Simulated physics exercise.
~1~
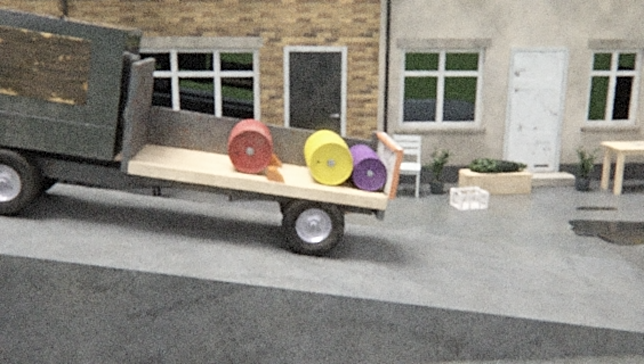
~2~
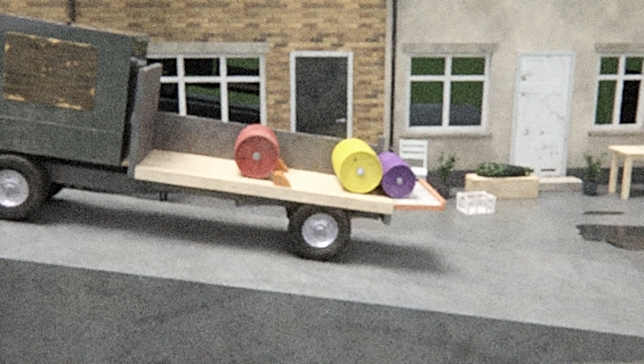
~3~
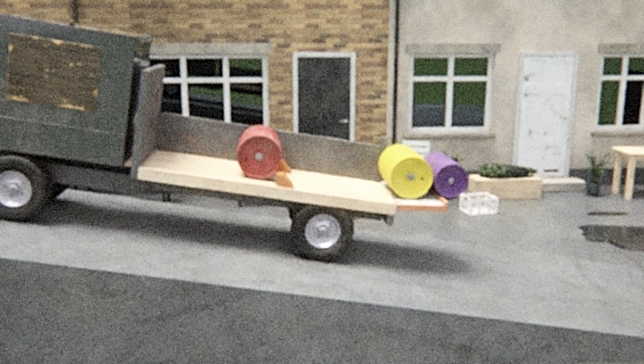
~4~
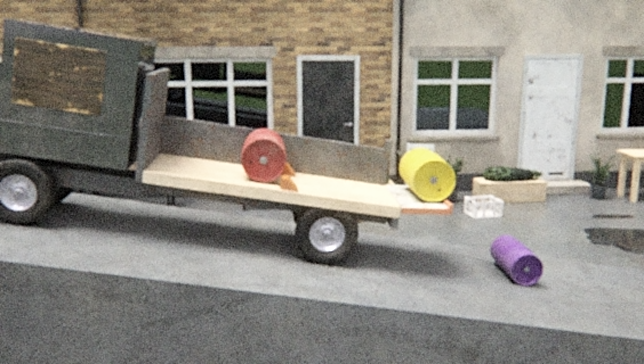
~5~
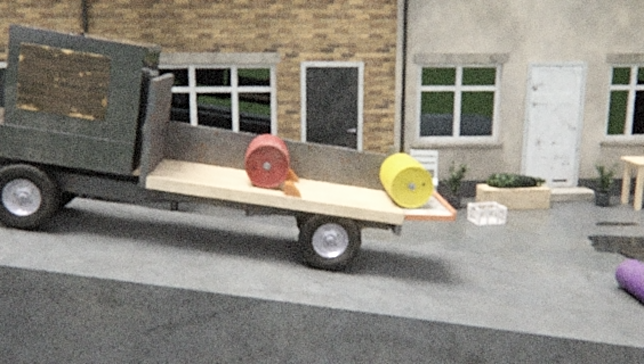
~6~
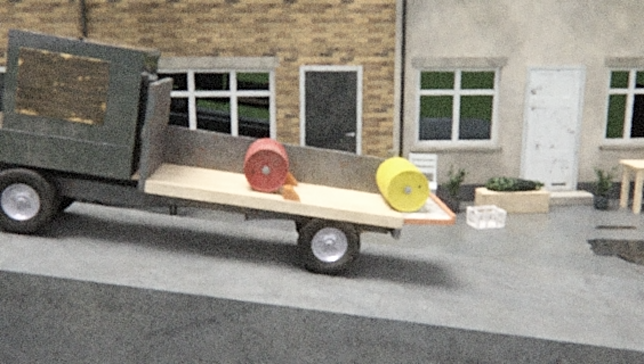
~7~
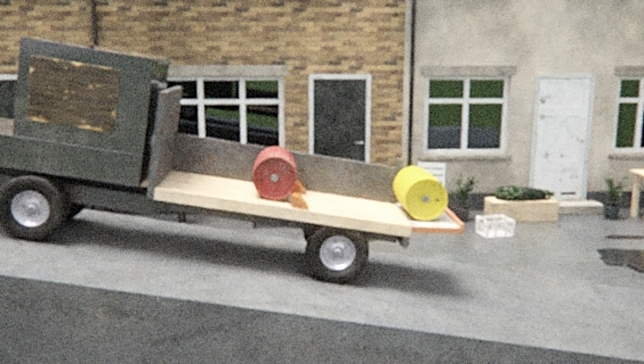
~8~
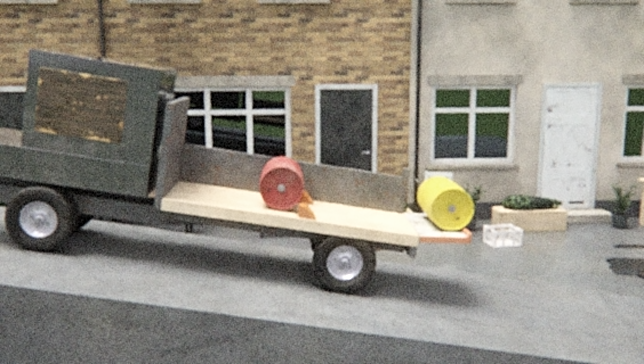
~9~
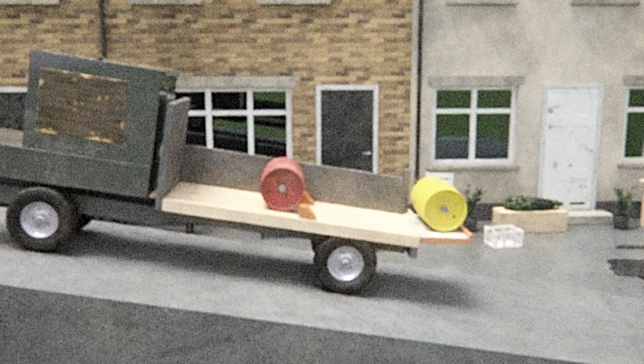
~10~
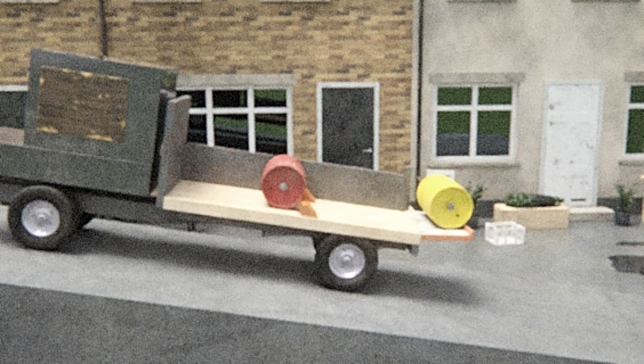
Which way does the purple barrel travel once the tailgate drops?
It rolls to the right, dropping off the end of the lowered gate and carrying on that way along the ground.
